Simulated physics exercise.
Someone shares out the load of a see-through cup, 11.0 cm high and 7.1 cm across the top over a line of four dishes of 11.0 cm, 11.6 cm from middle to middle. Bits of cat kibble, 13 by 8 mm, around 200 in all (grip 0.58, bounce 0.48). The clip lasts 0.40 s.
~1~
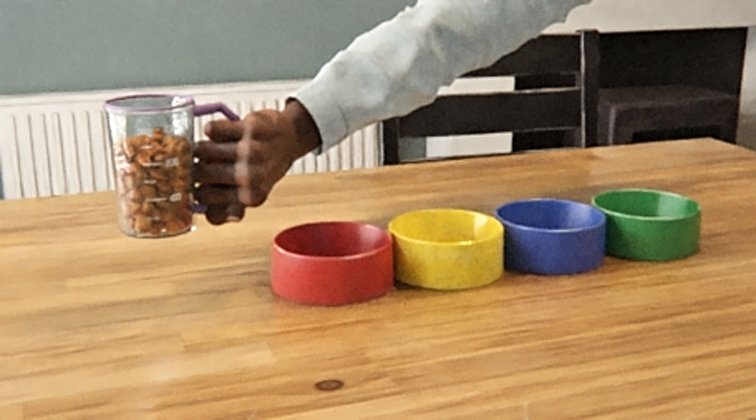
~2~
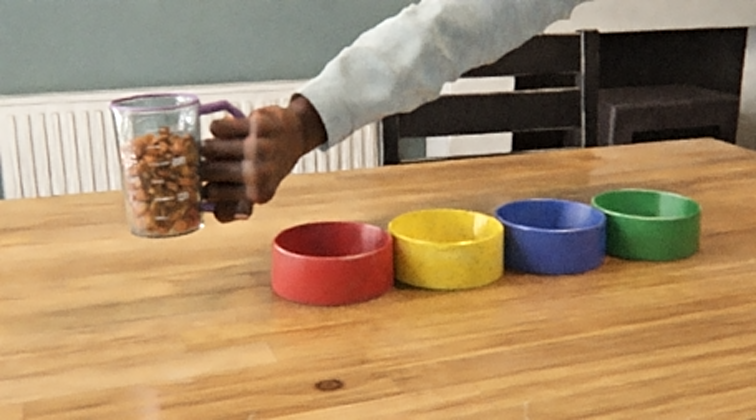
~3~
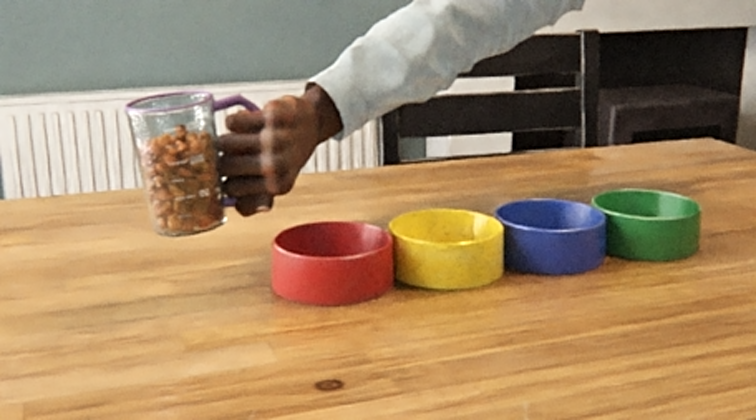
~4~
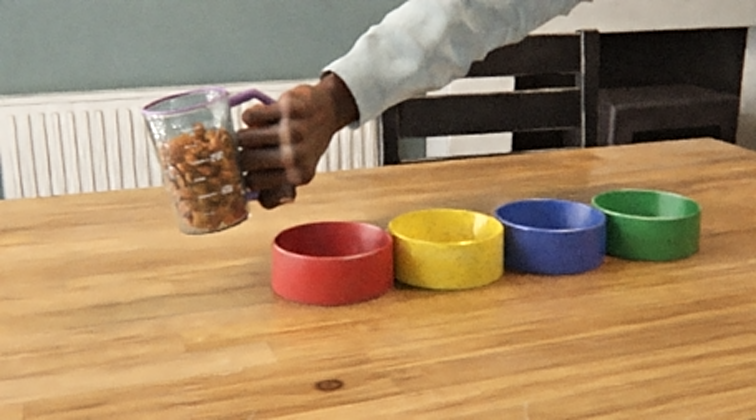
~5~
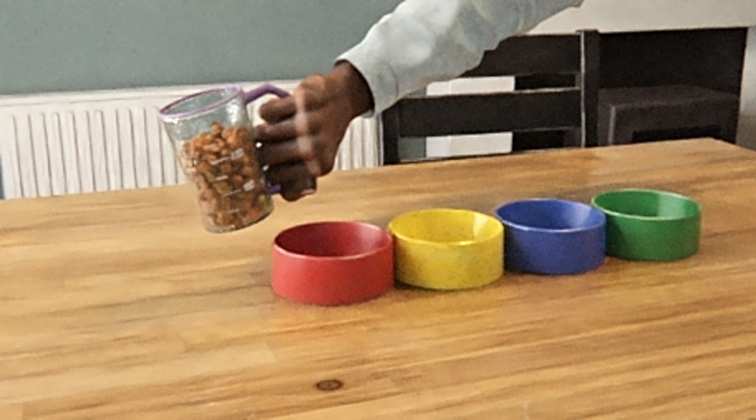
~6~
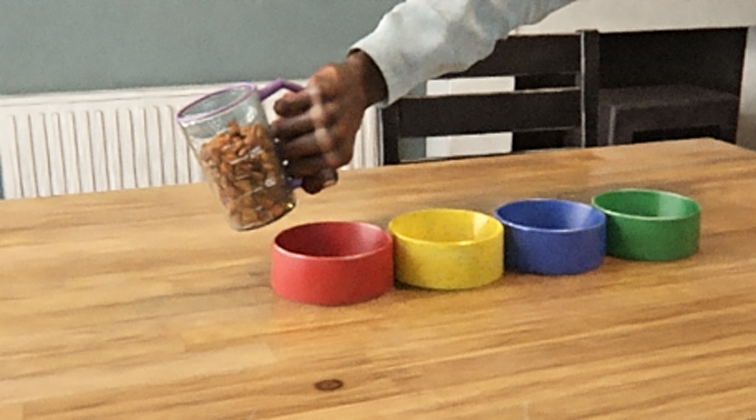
At a wooden table, a hand moving a clear cup of brown pieces rightward and tilting it gradually beside four coloured bowls.
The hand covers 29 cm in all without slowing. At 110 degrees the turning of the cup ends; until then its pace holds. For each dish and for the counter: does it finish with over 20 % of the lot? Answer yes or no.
Red no, blue no, green no, yellow yes, counter no.
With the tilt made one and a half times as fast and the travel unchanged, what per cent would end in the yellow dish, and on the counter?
Then: Yellow 60, counter 10.
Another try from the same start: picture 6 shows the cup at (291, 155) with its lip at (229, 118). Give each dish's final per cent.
Red 10; blue 0; green 0; yellow 70.
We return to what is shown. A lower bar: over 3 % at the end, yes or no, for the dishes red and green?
Red yes, green no.
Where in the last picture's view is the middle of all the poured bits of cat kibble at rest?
Around (423, 256).
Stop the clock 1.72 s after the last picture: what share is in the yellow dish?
About 25 per cent by then.
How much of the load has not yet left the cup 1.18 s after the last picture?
About 100 per cent.
Then, 0.71 s after the last picture, tilt 63 degrees; cup holds 100 %.
Then, 1.18 s after the last picture, tilt 91 degrees; cup holds 100 %.
Then, 1.72 s after the last picture, tilt 110 degrees; cup holds 70 %, yellow 25 %.
In the end, red 10 %, blue 0 %, green 0 %, yellow 75 %, counter 10 %, cup 10 %.
